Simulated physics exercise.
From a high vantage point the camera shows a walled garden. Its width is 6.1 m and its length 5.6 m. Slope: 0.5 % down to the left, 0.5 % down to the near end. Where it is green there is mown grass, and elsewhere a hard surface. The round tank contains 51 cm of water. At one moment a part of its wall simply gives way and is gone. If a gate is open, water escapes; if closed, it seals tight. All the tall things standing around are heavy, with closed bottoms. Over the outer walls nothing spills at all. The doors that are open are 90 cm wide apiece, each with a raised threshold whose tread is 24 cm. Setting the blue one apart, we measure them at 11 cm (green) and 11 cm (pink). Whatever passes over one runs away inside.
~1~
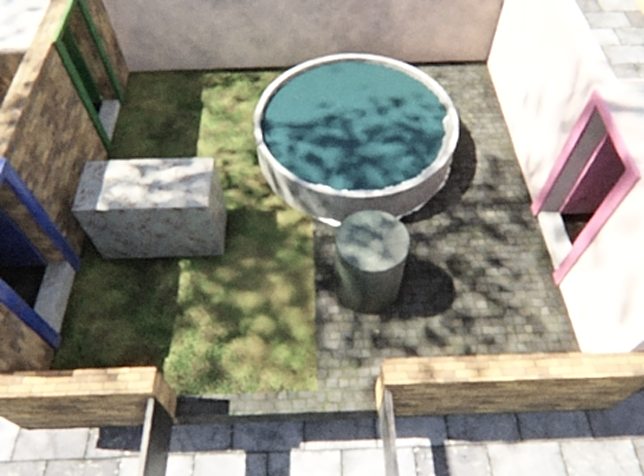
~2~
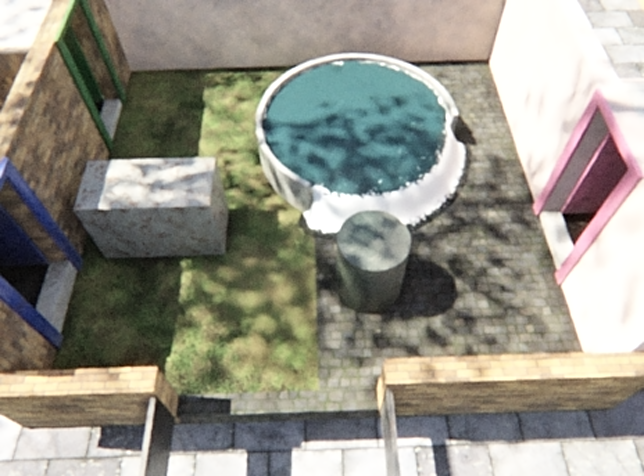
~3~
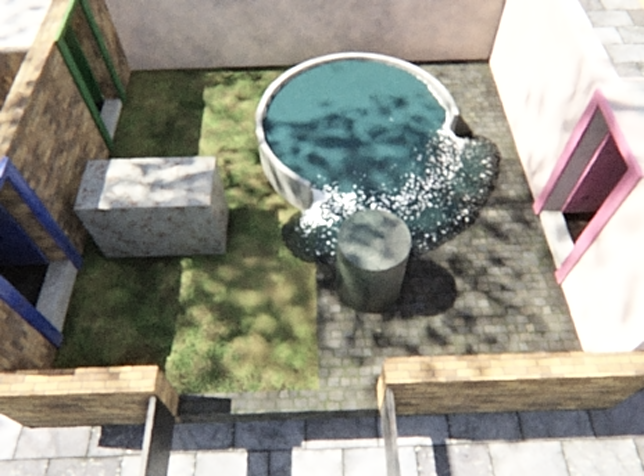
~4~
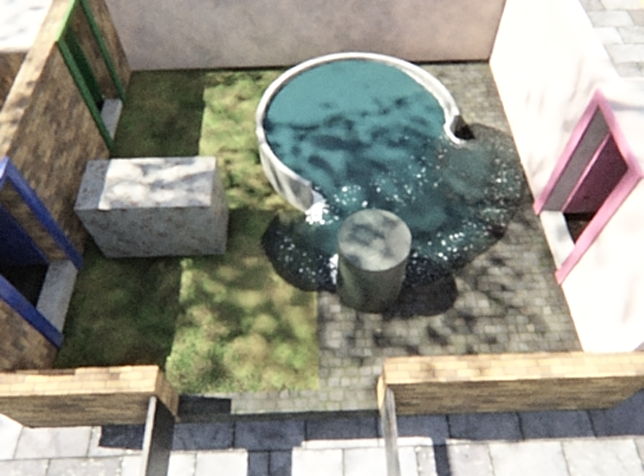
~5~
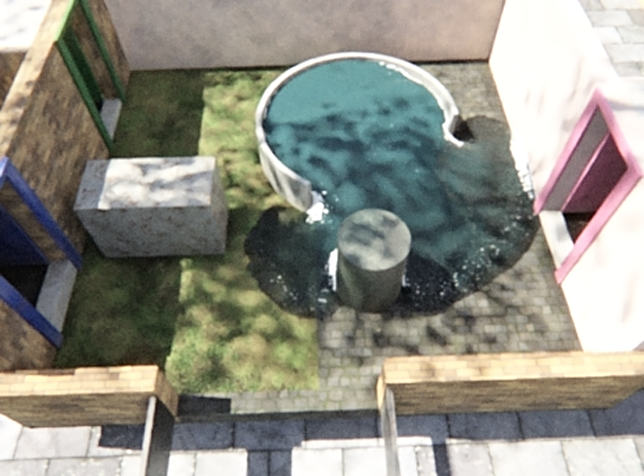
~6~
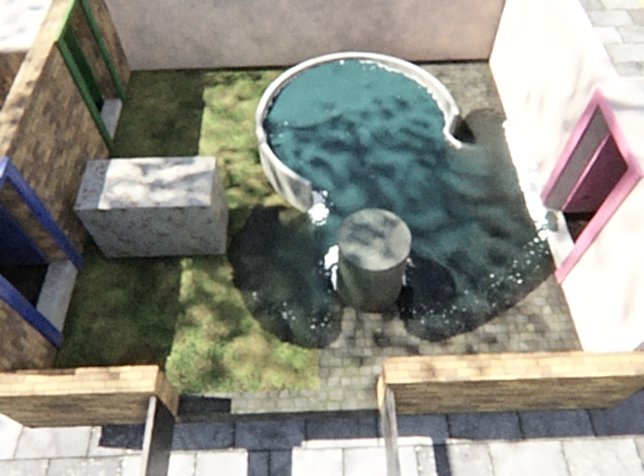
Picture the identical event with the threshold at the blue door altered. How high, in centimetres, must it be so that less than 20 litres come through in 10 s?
It must be about 13 cm high.
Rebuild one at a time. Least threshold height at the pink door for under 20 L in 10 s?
The pink one would have to be about 22 cm high.
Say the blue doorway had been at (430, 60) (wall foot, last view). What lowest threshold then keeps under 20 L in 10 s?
Around 6.0 cm would do it.
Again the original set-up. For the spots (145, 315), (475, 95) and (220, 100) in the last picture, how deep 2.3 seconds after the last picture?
Depth: About 4, 2, 0 cm.
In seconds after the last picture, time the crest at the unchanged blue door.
Peak: Close to 4.5 s.
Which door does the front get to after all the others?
Green.
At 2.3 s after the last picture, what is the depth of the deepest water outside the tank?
I'd put it near 36 cm.
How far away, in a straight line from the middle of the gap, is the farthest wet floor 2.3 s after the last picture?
Roughly 4.6 metres.
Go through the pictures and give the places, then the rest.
The first frame shows the round tank at (355, 122) is whole and still, 51 cm deep; the blue door at (29, 260) is dry.
In the second frame, the front is at (321, 233), 0.3 m from the gap at (412, 201); 0.6 m2 of floor is wet, 51 cm left at the back.
In the third frame, the front is at (495, 159), 0.7 m from the gap at (412, 202); 2.2 m2 of floor is wet, 51 cm left at the back.
In the fourth frame, the front is at (304, 284), 1.1 m from the gap at (412, 202); 4.0 m2 of floor is wet, 51 cm left at the back.
In the fifth frame, the front is at (304, 310), 1.4 m from the gap at (411, 203); 5.5 m2 of floor is wet, 51 cm left at the back.
In the sixth frame, the front is at (552, 259), 1.8 m from the gap at (411, 203); 7.0 m2 of floor is wet, 50 cm left at the back; 2.1 m in a straight line remain to the blue door at (31, 259).
Then, 0.7 s after the last picture water covers 40 % of the floor, deepest (32 cm) near (359, 249); it has not reached the blue door.
Then, 2.3 s after the last picture water covers 60 % of the floor, deepest (36 cm) near (560, 364); it has not reached the blue door.
Then, 9.3 s after the last picture water covers 95 % of the floor, deepest (10 cm) near (45, 398); 9 cm at the blue door, 0 litres in over its 25 cm threshold.
At the blue door as built, the water peaked near 21 cm, 4.3 s after the last picture.
With a threshold of 11 cm, 37 litres would have come in within the 10 s; with 14.5 cm, 11 litres. So under 20 litres takes about 13 cm.
